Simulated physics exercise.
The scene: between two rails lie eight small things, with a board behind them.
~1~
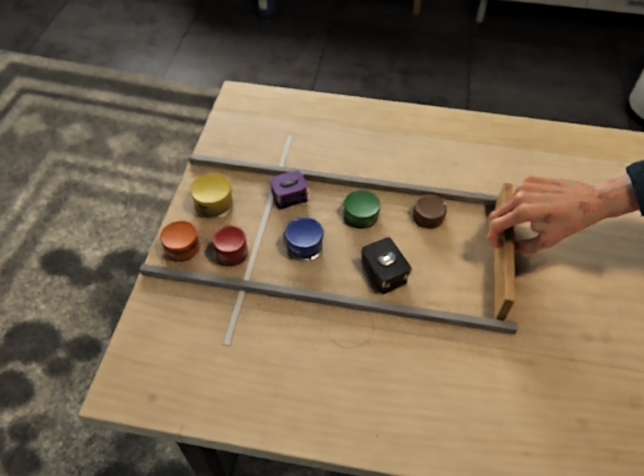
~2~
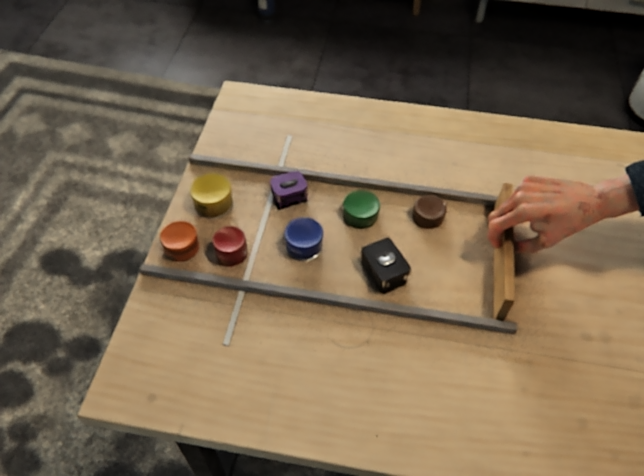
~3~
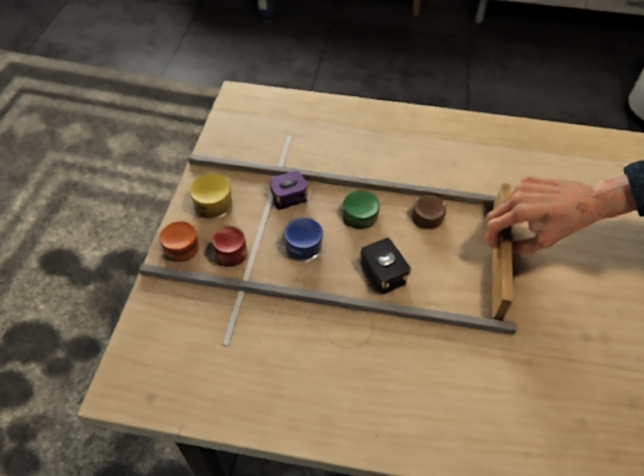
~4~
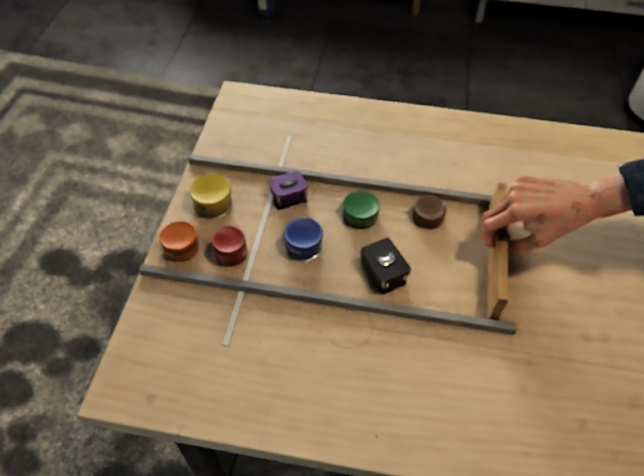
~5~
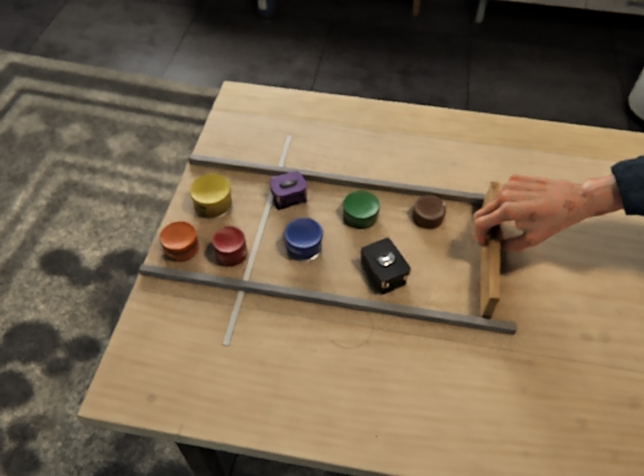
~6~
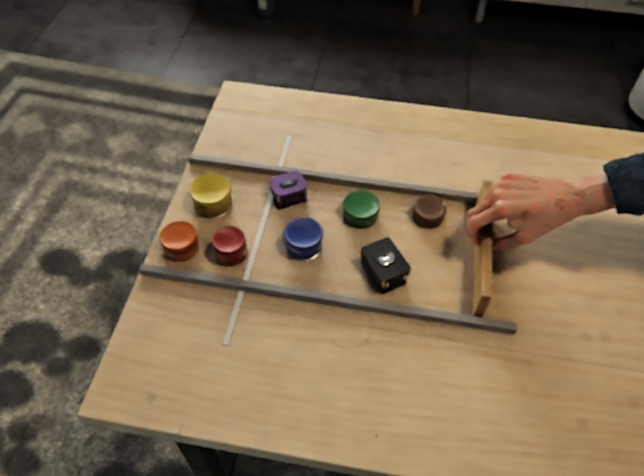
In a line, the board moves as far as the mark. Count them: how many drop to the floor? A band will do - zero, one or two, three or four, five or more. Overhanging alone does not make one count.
Answer - zero.
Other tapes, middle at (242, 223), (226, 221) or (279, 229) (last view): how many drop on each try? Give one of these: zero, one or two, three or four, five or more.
Counting what would fall each time, I get none; 1 or 2; none at all.
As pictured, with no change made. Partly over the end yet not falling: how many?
Answer: 0.
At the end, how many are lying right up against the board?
It's touching 3 at the end.
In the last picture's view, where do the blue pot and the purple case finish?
Blue pot at about (209, 224), purple case at about (229, 186).
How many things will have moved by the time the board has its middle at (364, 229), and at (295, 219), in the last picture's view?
First 3, then 6.
A little later, none off yet; orange tub at rest near (180, 241); yellow tin at rest near (212, 196); red tub at rest near (230, 246).
Next, none off yet; orange tub at rest near (180, 241); yellow tin at rest near (212, 196); red tub shifted a little near (219, 249).
When it is over, the number that fall off is zero.
